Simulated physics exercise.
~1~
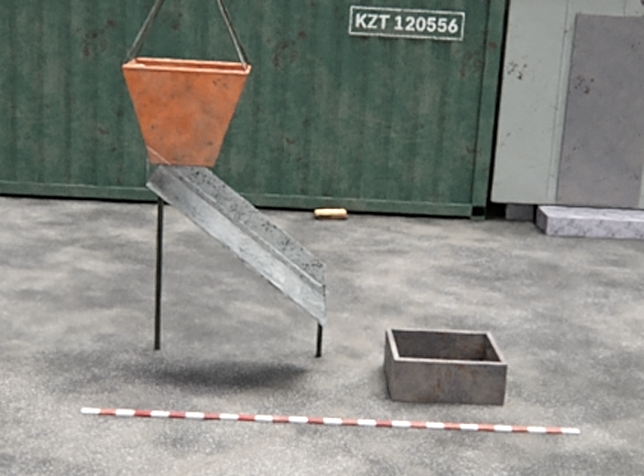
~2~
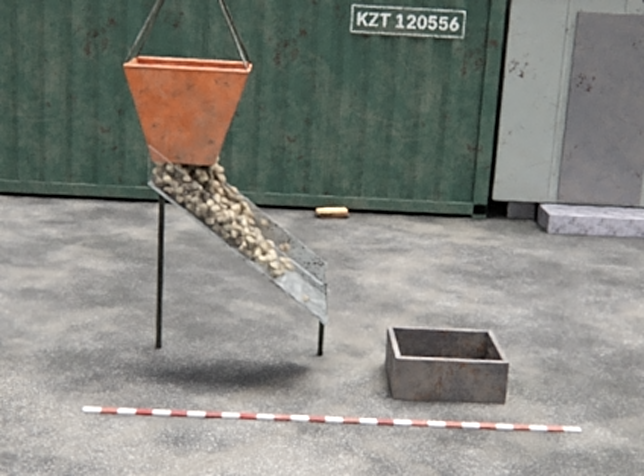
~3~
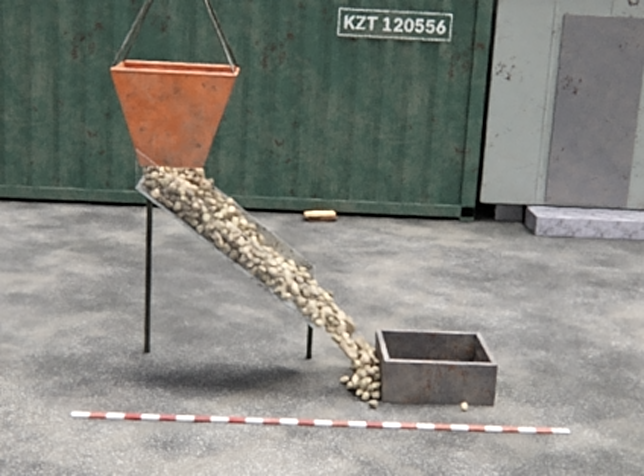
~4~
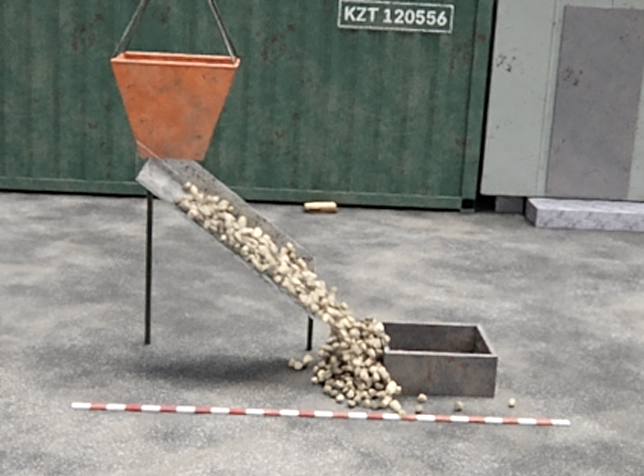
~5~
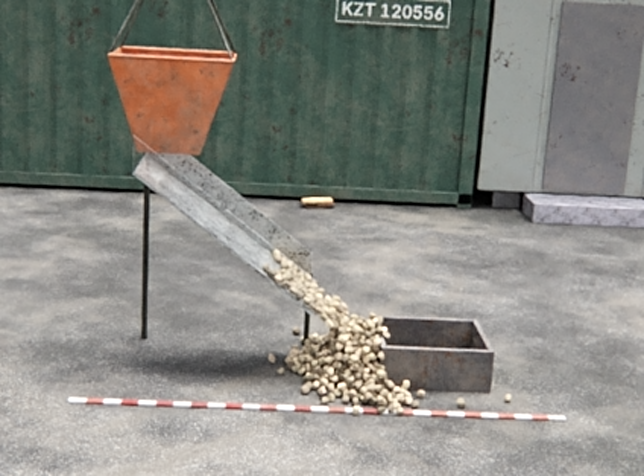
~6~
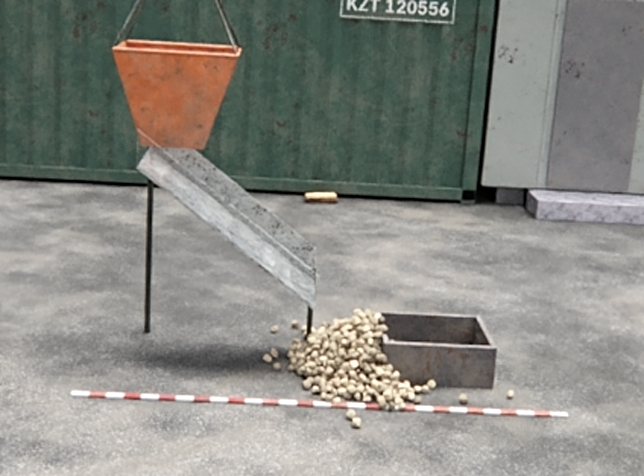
Pale stones poured from the bottom of a hanging orange skip, slid down a sloping steel chute to the right and piled up on the ground against the left side of a metal bin, with a few scattered around and almost none inside.
